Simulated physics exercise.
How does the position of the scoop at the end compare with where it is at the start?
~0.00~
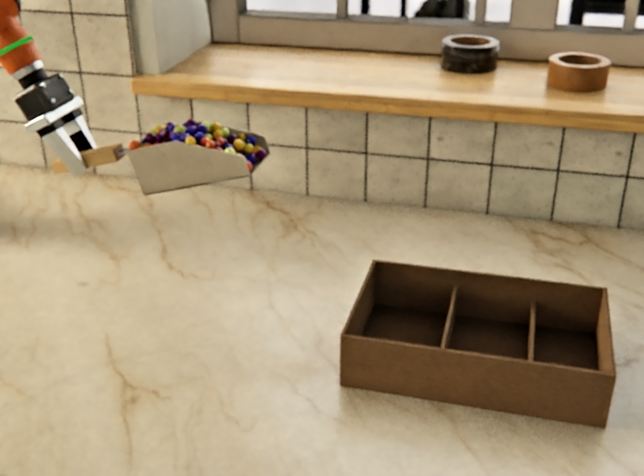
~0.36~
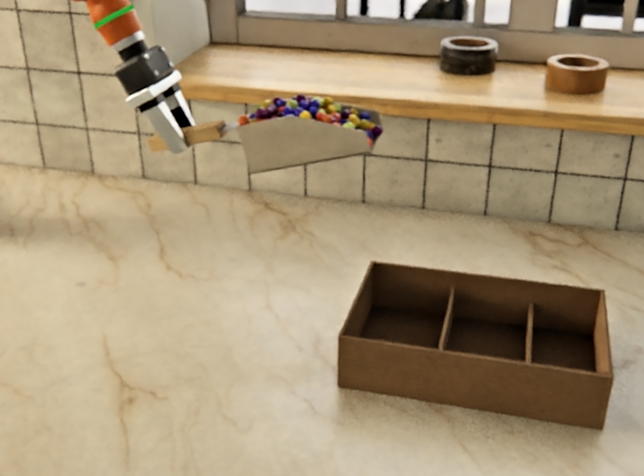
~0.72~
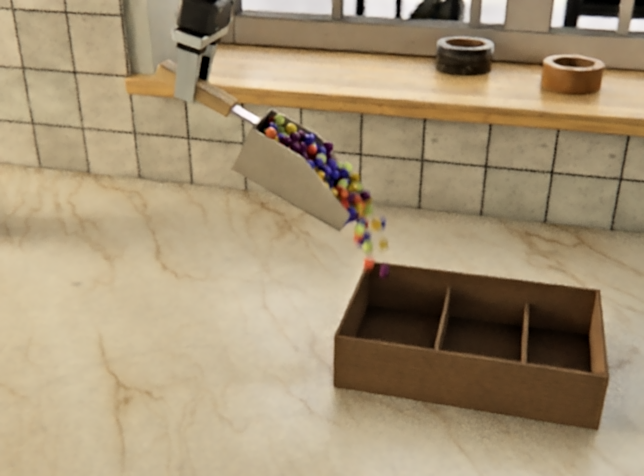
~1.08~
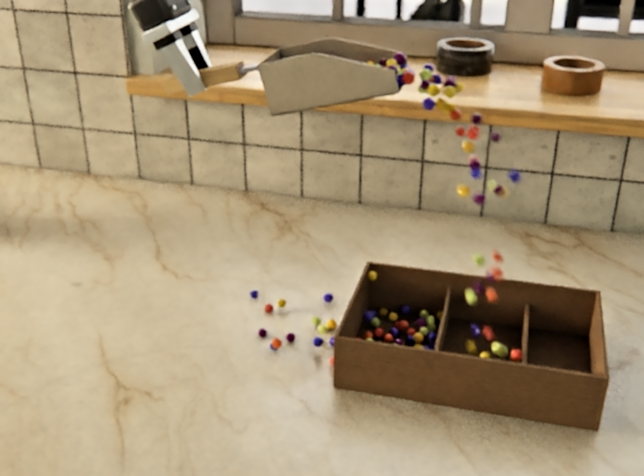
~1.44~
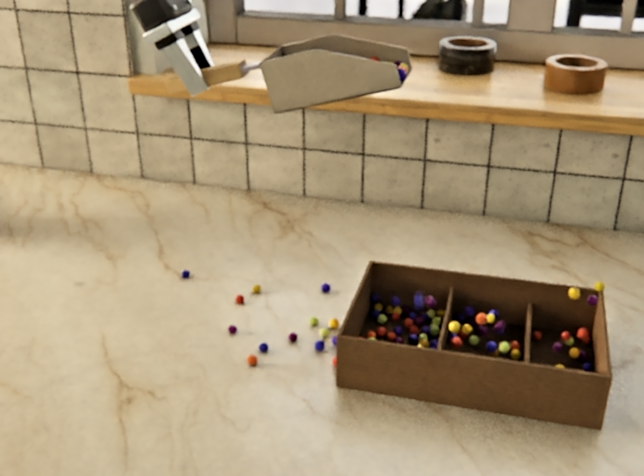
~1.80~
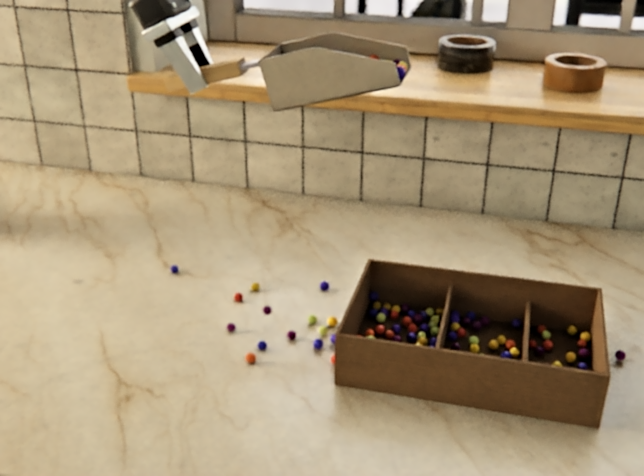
At the end the scoop is held farther to the right and higher up, in front of the wooden window ledge, whereas it starts lower down at the left in front of the tiles.
On a pale marble counter below a tiled wall and wooden window ledge, seen from slightly above, a brown box with three compartments sits at the right, and two rolls of tape rest on the ledge. At the left, an orange, black and white robot arm holds a light grey scoop heaped with colourful round sweets. The arm carries the scoop right, then tips it forward so sweets pour towards the box. It lifts and levels the scoop while more fly off, then tilts it back and stops. Sweets settle in all three compartments, with others scattered on the counter, mostly left of the box.
